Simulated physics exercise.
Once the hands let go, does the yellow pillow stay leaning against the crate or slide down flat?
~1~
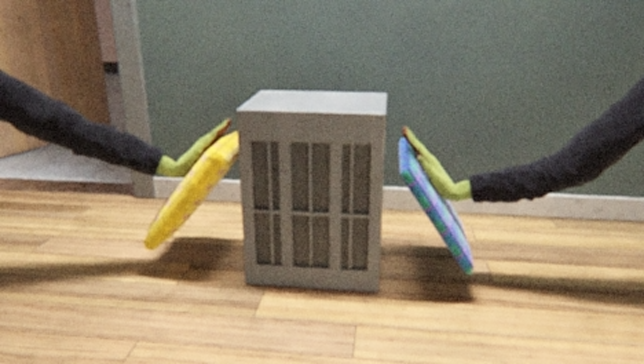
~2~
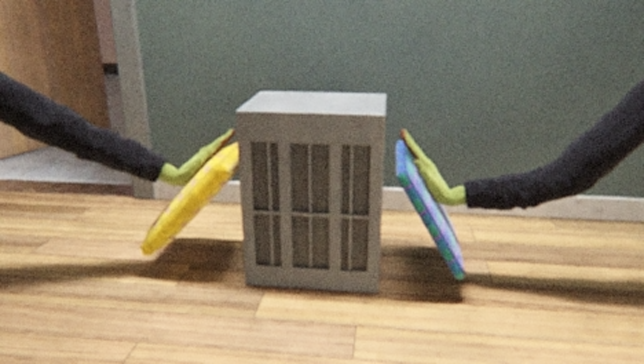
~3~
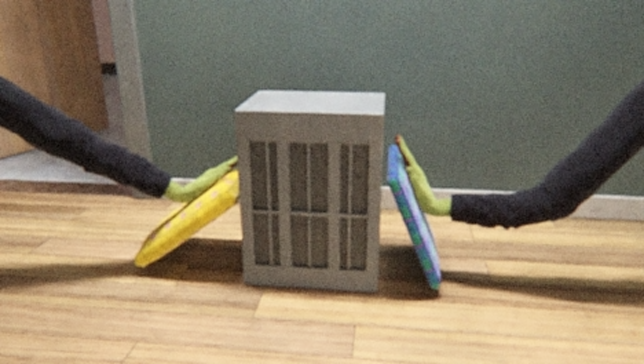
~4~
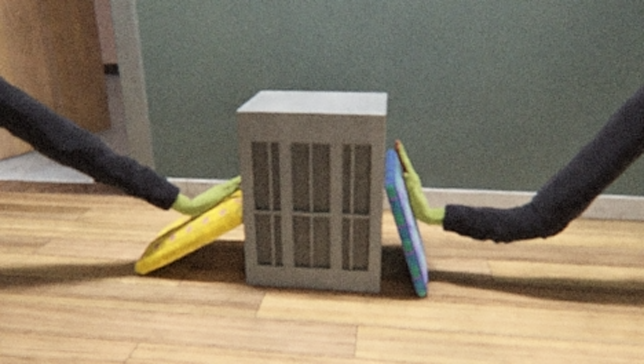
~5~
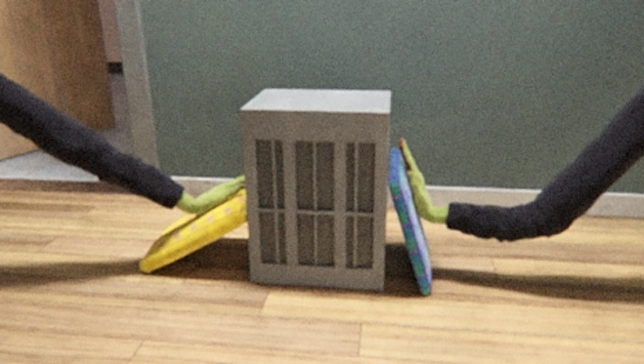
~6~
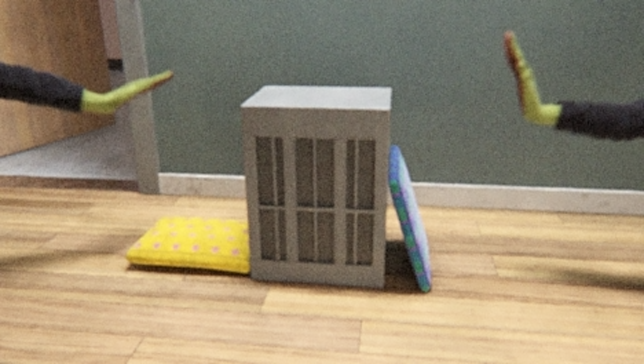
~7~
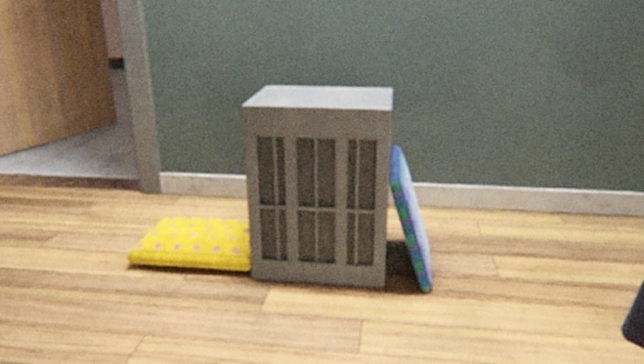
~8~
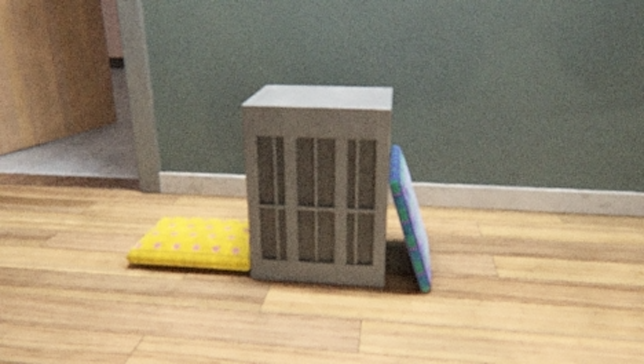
The yellow pillow slides down and lies flat on the floor, while the blue seat pad keeps leaning against the crate.
